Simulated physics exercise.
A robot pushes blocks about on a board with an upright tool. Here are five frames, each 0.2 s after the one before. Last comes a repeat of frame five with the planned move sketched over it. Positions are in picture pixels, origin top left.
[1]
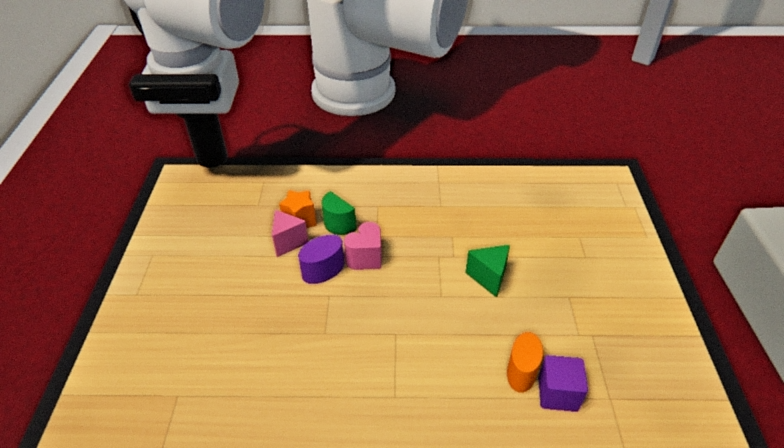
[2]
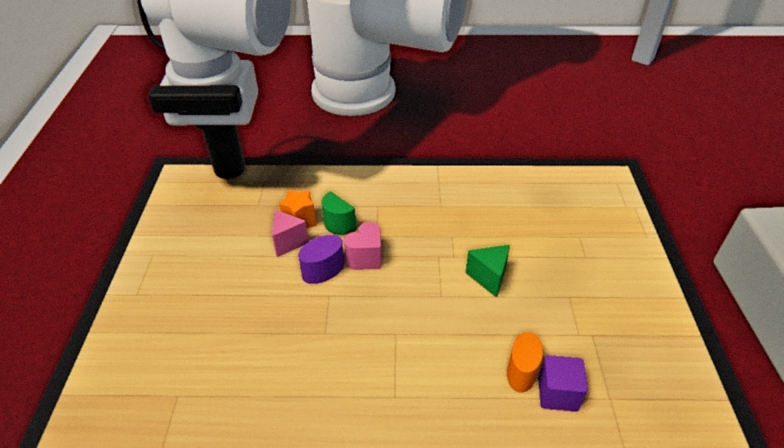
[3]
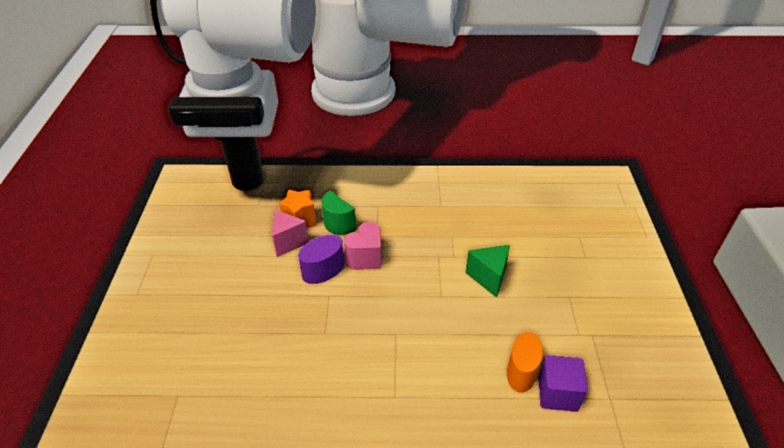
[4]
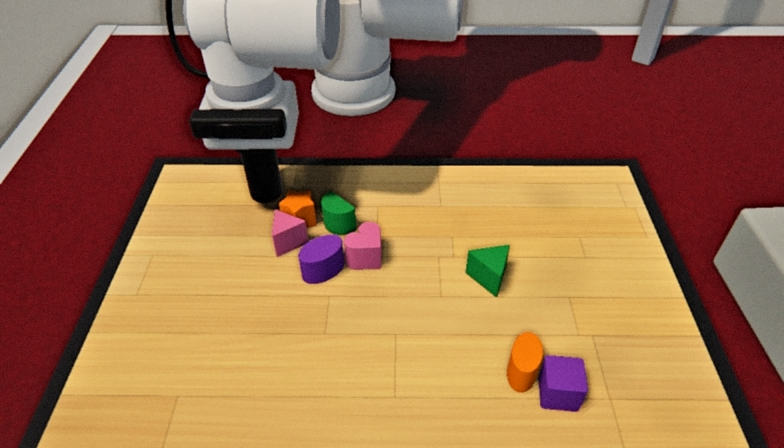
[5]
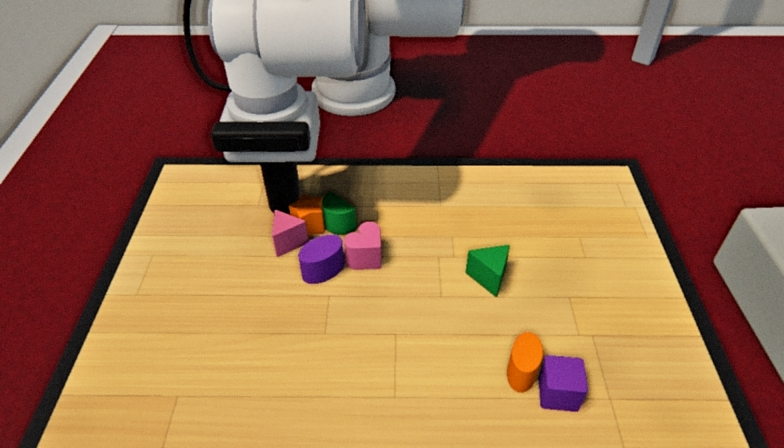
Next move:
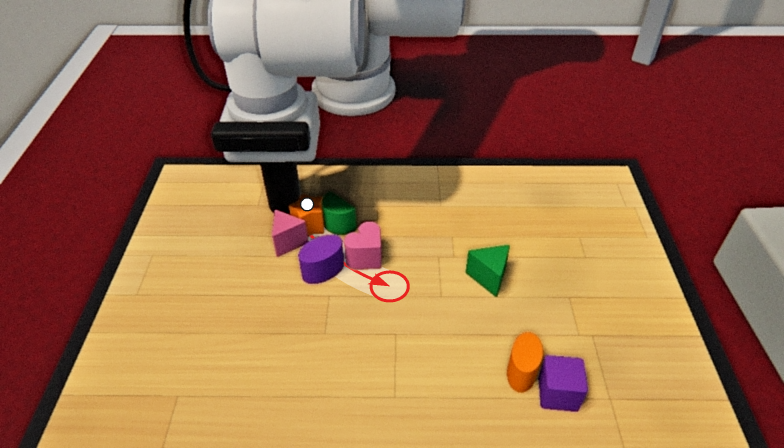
On a wooden board, a robot arm moving its black upright tool rightward and nearer, nudging an orange star-shaped block slightly right.
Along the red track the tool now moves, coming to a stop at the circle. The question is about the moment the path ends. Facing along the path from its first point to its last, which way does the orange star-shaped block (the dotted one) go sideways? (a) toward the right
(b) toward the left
The answer is b.
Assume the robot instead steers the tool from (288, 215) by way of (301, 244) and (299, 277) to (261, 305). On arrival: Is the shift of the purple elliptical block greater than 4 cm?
It seems not.
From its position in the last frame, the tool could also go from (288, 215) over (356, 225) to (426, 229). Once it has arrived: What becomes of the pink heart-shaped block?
Once the path is done, it is somewhere new.
Drawn move, from (288, 215) by way of (331, 253) to (390, 286); the dot is on the orange star-shaped block.
The first path, step by step. One third of the way, tool at (315, 231); pink triangle at (285, 229), turned 20° clockwise; orange star-shaped block at (346, 222), turned 30° anticlockwise; green half-round block at (369, 211), turned 15° anticlockwise.
Two thirds of the way, tool at (347, 257); pink triangle at (285, 229), turned 20° clockwise; orange star-shaped block at (370, 228), turned 75° anticlockwise; purple elliptical block at (329, 267), turned 70° clockwise; green half-round block at (378, 209), turned 25° anticlockwise; pink heart-shaped block at (391, 243), turned 20° clockwise.
At the end, tool at (390, 277); pink triangle at (285, 229), turned 20° clockwise; orange star-shaped block at (376, 230), turned 100° anticlockwise; purple elliptical block at (329, 269), turned 75° clockwise; green half-round block at (378, 209), turned 25° anticlockwise; pink heart-shaped block at (419, 246), turned 50° anticlockwise.
